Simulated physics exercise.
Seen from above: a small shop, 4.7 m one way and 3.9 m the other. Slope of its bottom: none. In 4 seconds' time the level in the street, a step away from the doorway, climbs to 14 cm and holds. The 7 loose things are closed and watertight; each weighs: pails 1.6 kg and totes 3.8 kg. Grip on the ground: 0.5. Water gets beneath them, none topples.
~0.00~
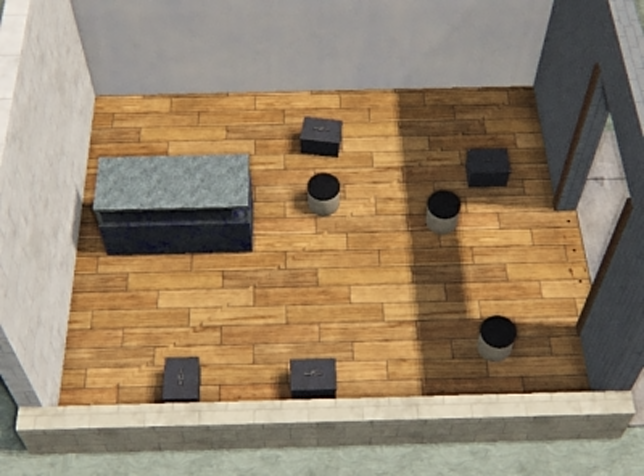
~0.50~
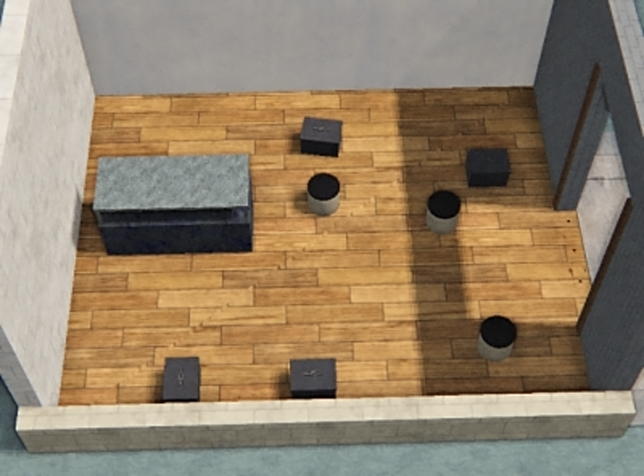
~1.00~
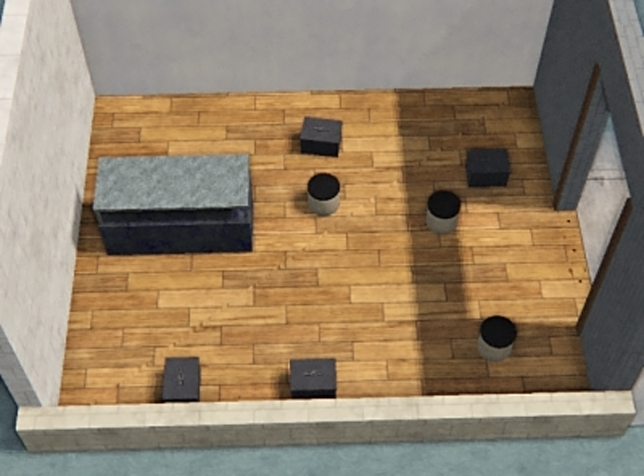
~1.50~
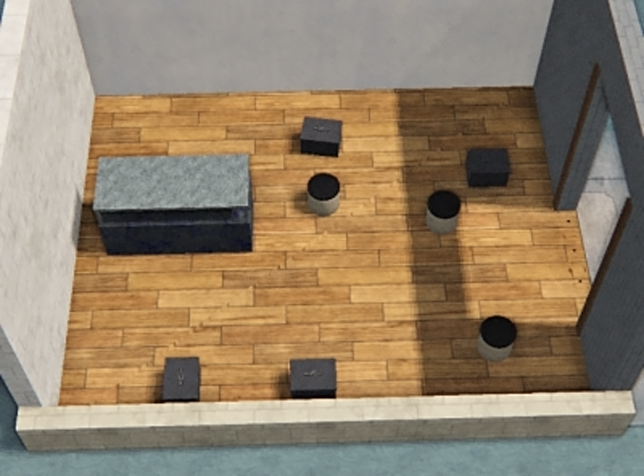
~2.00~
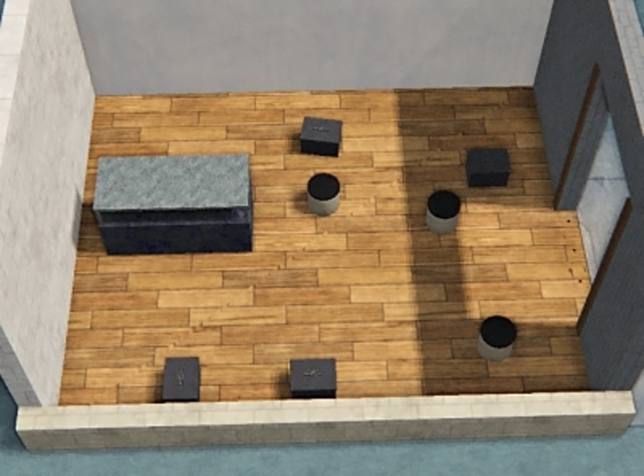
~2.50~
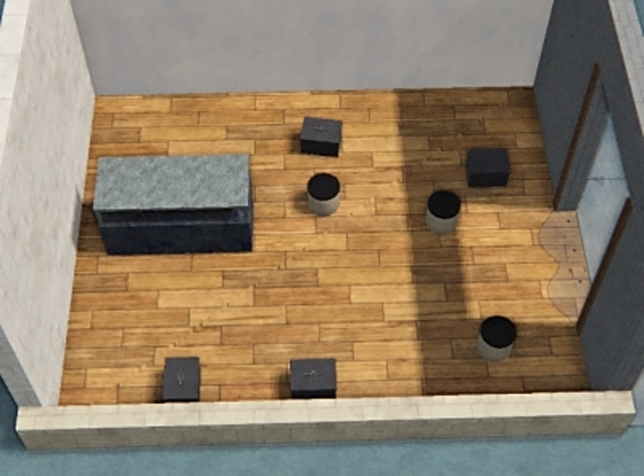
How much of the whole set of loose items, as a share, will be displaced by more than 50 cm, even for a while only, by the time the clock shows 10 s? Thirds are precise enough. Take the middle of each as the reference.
It's going to be two in three or more, I reckon.
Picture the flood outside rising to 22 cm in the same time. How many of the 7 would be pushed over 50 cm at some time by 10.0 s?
Then the count would be 6.
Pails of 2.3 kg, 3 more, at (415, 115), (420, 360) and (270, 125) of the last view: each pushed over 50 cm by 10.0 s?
Note, in order of listing: Stays below the threshold, crosses the threshold, stays below the threshold.
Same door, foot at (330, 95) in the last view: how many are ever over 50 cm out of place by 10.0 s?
Then the count would be 6.
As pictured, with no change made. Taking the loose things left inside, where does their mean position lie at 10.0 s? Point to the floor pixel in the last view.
Averaged position, last view: Near pixel (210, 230).
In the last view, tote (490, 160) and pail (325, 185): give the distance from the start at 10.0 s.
In that order: 0 cm, 250 cm.
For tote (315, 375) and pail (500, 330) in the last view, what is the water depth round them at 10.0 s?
First about 8 cm, second about 5 cm.
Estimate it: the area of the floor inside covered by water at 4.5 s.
I'd put it close to 4.0 m2.
After 3.5 s 0 of 7 are over 50 cm from their spots; 0 afloat.
After 4.5 s 0 of 7 are over 50 cm from their spots; 0 afloat.
After 7.0 s 3 of 7 are over 50 cm from their spots; 2 afloat.
After 10.0 s 5 of 7 are over 50 cm from their spots, and 5 have been at some point; 6 afloat.
